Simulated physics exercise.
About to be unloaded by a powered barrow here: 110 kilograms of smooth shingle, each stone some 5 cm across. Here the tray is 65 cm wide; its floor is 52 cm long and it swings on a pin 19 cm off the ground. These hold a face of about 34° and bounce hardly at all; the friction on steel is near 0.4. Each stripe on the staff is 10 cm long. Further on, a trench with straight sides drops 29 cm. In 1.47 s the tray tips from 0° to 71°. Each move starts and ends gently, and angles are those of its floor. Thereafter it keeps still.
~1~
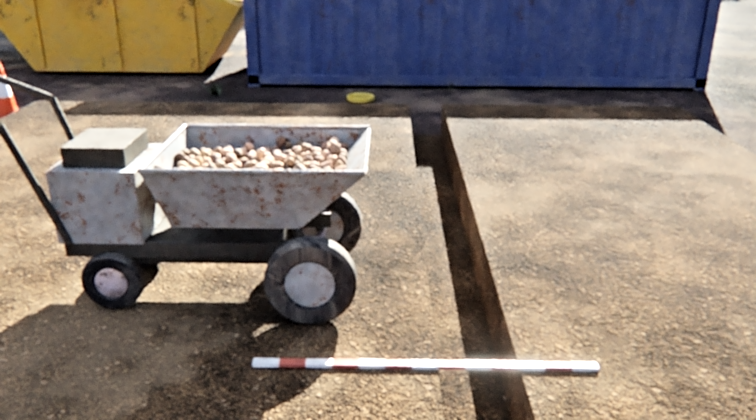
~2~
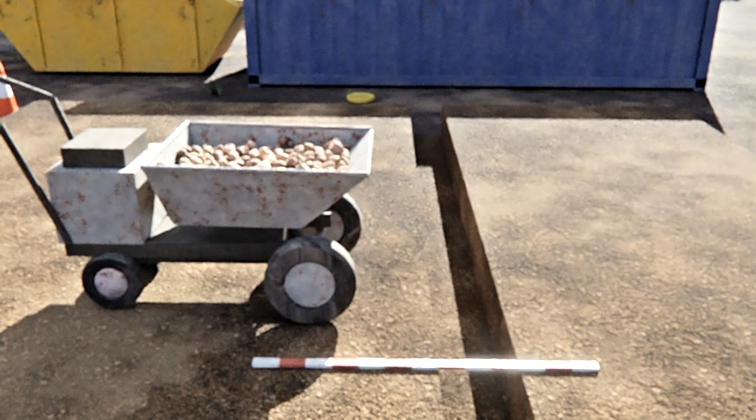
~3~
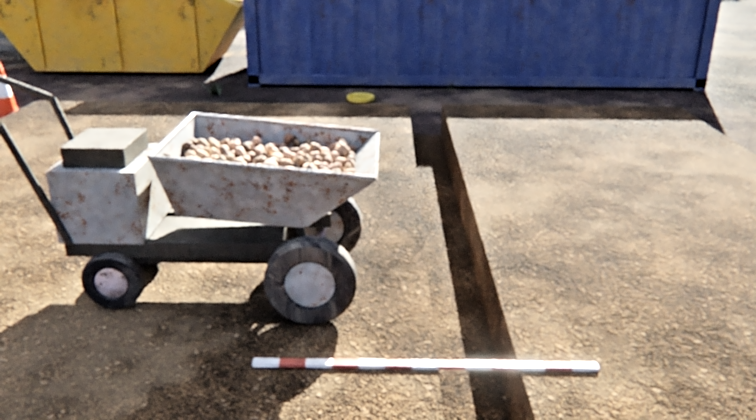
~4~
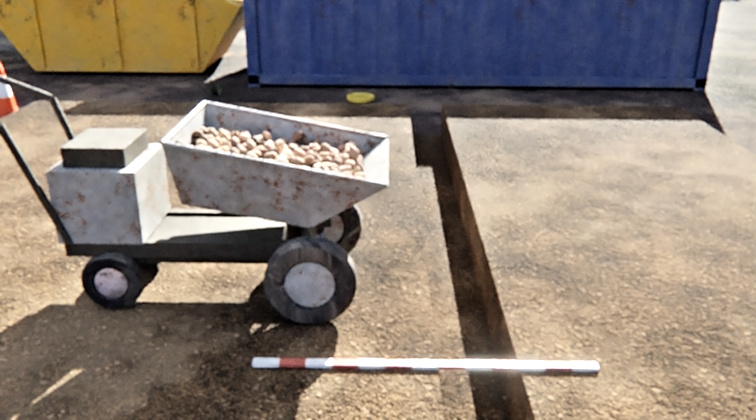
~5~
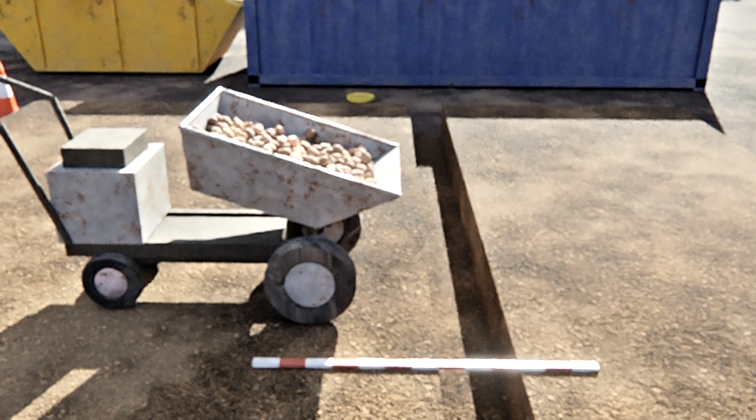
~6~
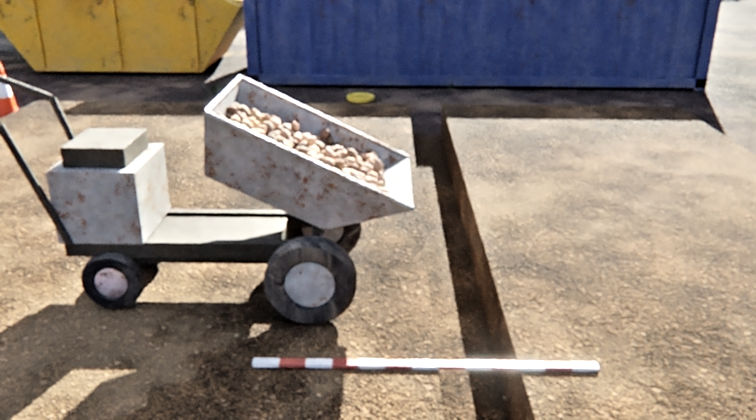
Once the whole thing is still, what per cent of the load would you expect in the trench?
I would expect about 88 per cent.
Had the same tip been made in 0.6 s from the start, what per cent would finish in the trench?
Near 70 per cent.
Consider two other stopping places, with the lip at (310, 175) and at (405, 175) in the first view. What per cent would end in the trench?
About 75 per cent first, then about 35 per cent.
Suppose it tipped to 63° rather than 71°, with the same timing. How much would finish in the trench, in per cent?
Around 80 per cent would finish in the trench.
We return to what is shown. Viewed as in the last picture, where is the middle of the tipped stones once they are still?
Their middle lands near (469, 327).
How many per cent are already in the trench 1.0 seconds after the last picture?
65 per cent, give or take.
Then, 0.5 s after the last picture the floor is at 60°, 99 % in the tray, 1 % in the trench; the foremost stones are at (446, 241).
Then, 1.0 s after the last picture the floor is at 71°, 26 % in the tray, 64 % in the trench, 10 % past the trench; the foremost stones are at (558, 290).
Then, 1.3 s after the last picture the floor is at 71°, 3 % in the tray, 85 % in the trench, 13 % past the trench; the foremost stones are at (620, 287).
Then, 3.3 s after the last picture the floor is at 71°, 0 % in the tray, 88 % in the trench, 12 % past the trench; the foremost stones are at (644, 288).
